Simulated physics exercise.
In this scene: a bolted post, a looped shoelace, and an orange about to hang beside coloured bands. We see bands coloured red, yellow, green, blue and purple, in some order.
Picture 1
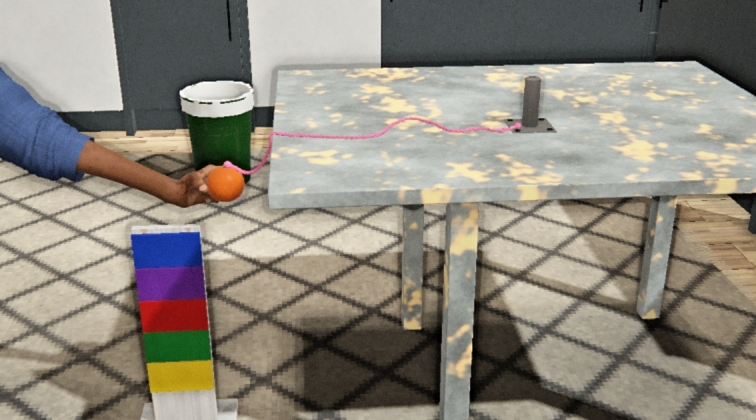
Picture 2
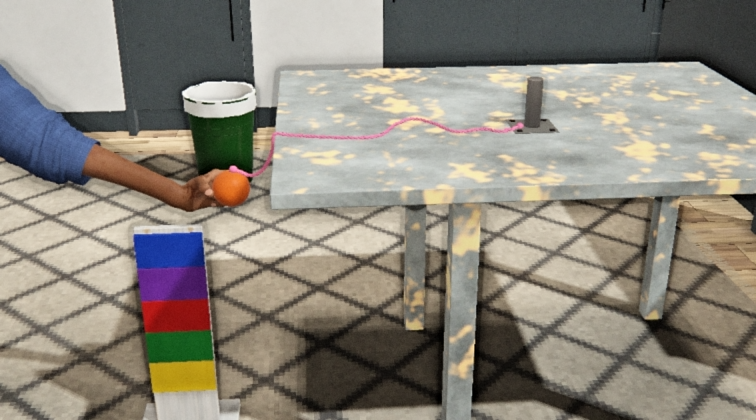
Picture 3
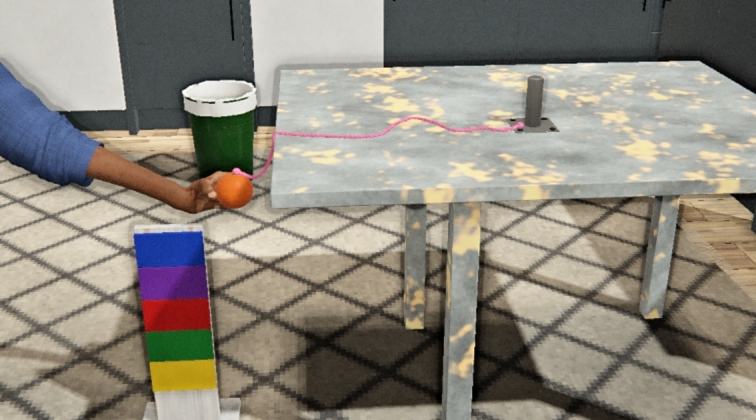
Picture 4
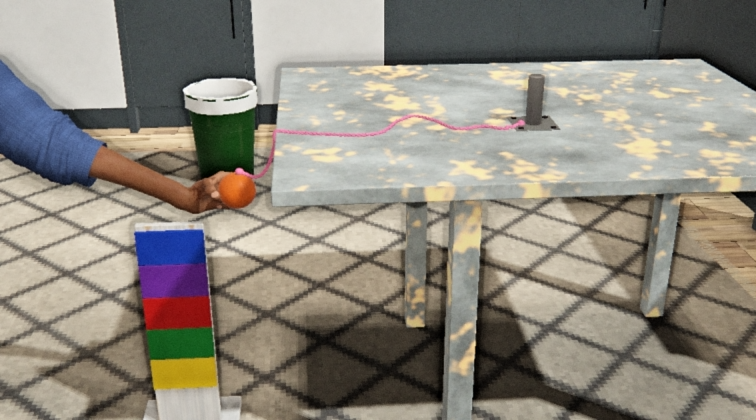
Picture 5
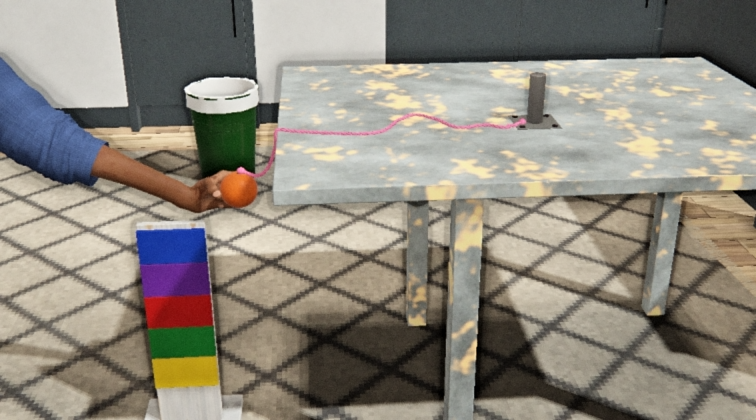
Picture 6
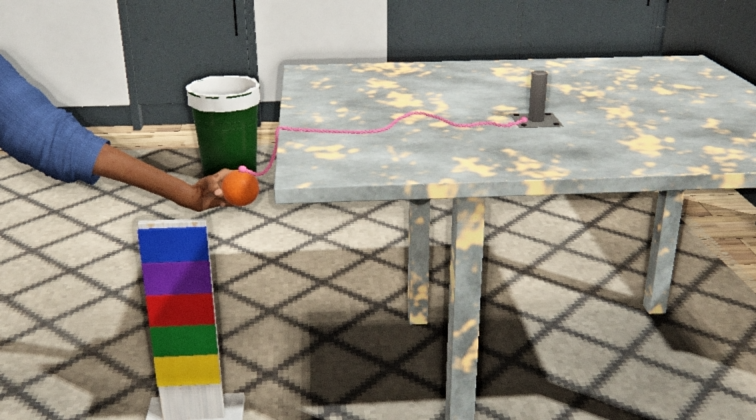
The clip shows a hand holding an orange attached to a pink string that runs across a mottled table to a post, above a board of coloured bands; the hand and orange shift slightly to the right.
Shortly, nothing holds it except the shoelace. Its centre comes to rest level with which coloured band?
With the purple one.
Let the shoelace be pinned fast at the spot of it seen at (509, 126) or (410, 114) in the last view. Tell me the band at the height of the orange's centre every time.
First try purple, second try blue.
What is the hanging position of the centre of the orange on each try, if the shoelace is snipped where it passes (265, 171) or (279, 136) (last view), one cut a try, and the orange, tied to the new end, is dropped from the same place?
The pixels are close to (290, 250) and (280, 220), one per try.
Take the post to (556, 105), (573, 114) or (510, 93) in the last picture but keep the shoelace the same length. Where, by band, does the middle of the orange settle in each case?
Try by try: Blue; blue; purple.
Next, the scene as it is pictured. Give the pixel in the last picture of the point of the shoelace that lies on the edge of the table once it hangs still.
The one at (343, 132).
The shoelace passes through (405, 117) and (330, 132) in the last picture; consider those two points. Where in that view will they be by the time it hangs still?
Roughly at (365, 126), and the other roughly at (278, 148).
A little later, orange near (260, 263); level with purple.
Next, orange near (315, 274); level with purple.
Later still, orange near (283, 276); level with purple.
When it is over, orange near (281, 278); level with purple. The purple one.
